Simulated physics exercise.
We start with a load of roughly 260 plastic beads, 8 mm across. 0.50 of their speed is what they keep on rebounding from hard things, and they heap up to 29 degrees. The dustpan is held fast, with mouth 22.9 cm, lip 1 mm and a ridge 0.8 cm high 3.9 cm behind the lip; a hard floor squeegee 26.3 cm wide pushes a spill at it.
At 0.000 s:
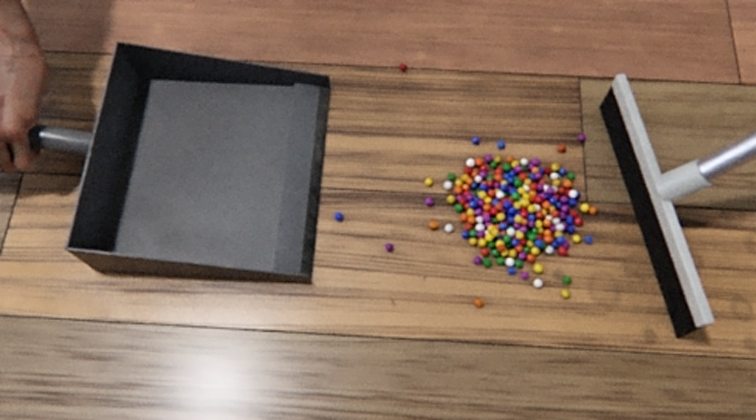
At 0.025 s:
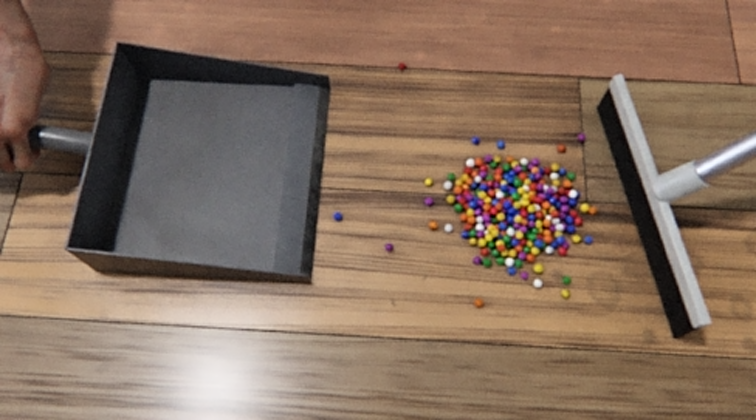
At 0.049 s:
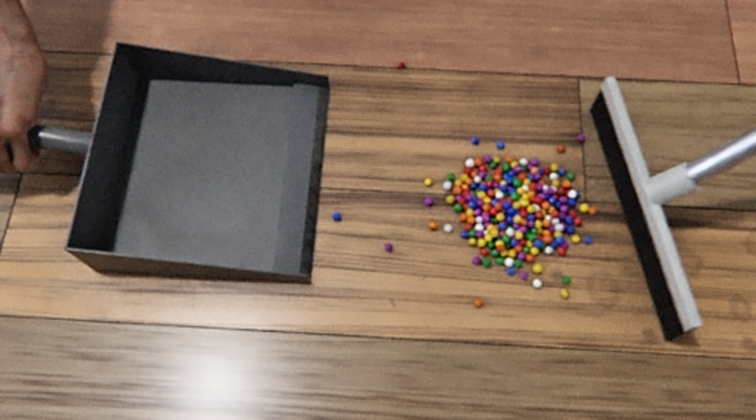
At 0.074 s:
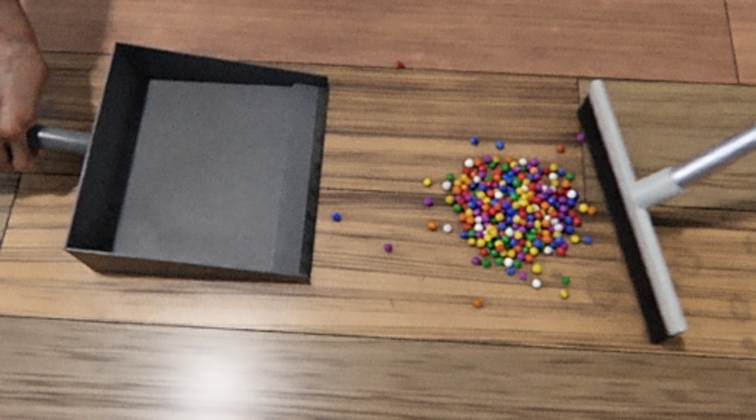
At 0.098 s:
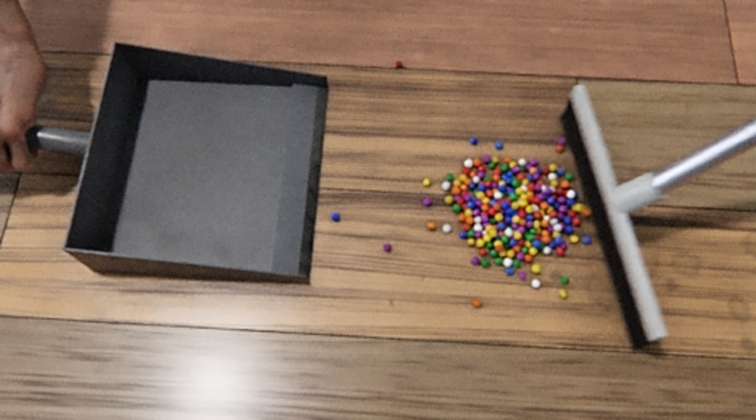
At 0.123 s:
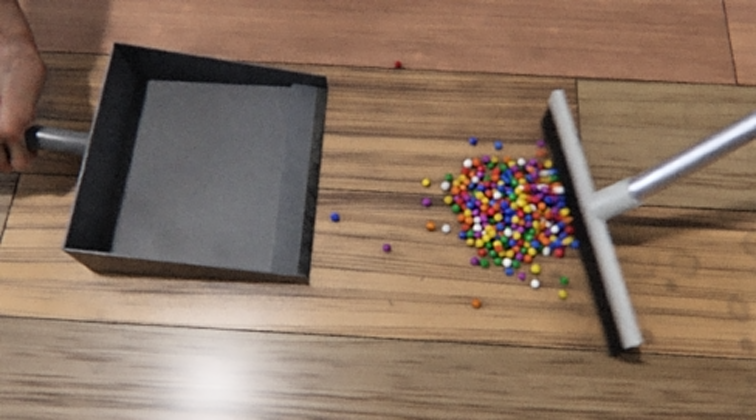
A squeegee with a pale bar, black edge and metallic handle slides leftward and slightly toward the viewer, slowly at first and then faster, until it meets the right side of a bead pile and nudges those nearest beads. The multicoloured beads lie heaped on a wood-plank floor, seen from above, with a few strays around them. At left, a hand holds a dark dustpan still, and the camera stays essentially steady.
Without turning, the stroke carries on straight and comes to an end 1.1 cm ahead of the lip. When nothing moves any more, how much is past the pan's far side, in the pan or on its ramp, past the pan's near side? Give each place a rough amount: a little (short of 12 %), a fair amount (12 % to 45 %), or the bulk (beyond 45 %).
Far side: A little; pan: A fair amount; near side: A fair amount.
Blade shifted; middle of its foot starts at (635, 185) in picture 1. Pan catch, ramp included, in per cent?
The pan and its ramp would take some 35 per cent.
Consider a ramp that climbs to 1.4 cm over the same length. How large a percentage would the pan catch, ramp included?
I'd put it near 30 per cent, ramp counted.
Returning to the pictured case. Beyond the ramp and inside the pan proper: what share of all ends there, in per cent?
I'd put it near 20 per cent.
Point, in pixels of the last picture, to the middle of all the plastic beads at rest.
Roughly (277, 258).
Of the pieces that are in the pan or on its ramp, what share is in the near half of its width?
Some 90 per cent.
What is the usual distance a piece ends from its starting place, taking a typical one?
Around 26 centimetres.
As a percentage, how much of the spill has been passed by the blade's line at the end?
Some 10 percent of it.
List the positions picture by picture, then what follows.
Blade from (702, 321) to (618, 84), moved 0.0 cm, 0 of the pieces shifted so far; middle of the pieces at (517, 210); pan at (201, 173), in the first picture.
Blade from (699, 322) to (615, 84), moved 0.3 cm, 0 of the pieces shifted so far; middle of the pieces at (517, 210), in the second picture.
Blade from (691, 325) to (608, 86), moved 1.1 cm, 0 of the pieces shifted so far; middle of the pieces at (516, 210), in the third picture.
Blade from (676, 329) to (595, 90), moved 2.5 cm, 1 of the pieces shifted so far; middle of the pieces at (515, 211), in the fourth picture.
Blade from (656, 335) to (577, 94), moved 4.4 cm, 4 of the pieces shifted so far; middle of the pieces at (515, 211), in the fifth picture.
Blade from (631, 342) to (556, 100), moved 6.7 cm, 44 of the pieces shifted so far; middle of the pieces at (505, 209); pan at (199, 174). The blade's pace is about 0.91 m/s, heading 19 degrees towards the viewer's side, in the sixth picture.
Then, at 0.27 s, middle of the blade 14 cm from the lip; 0 % over the lip, far side 0 %, near side 15 %.
Then, at 0.36 s, middle of the blade 7 cm from the lip; 0 % over the lip, far side 0 %, near side 30 %.
After 0.59 s, middle of the blade 4 cm from the lip; 40 % over the lip, far side 5 %, near side 35 %.
By 1.7 s all is still; far side 5 %, pan 35 %, near side 35 %, in front of the lip or behind the blade 30 %.
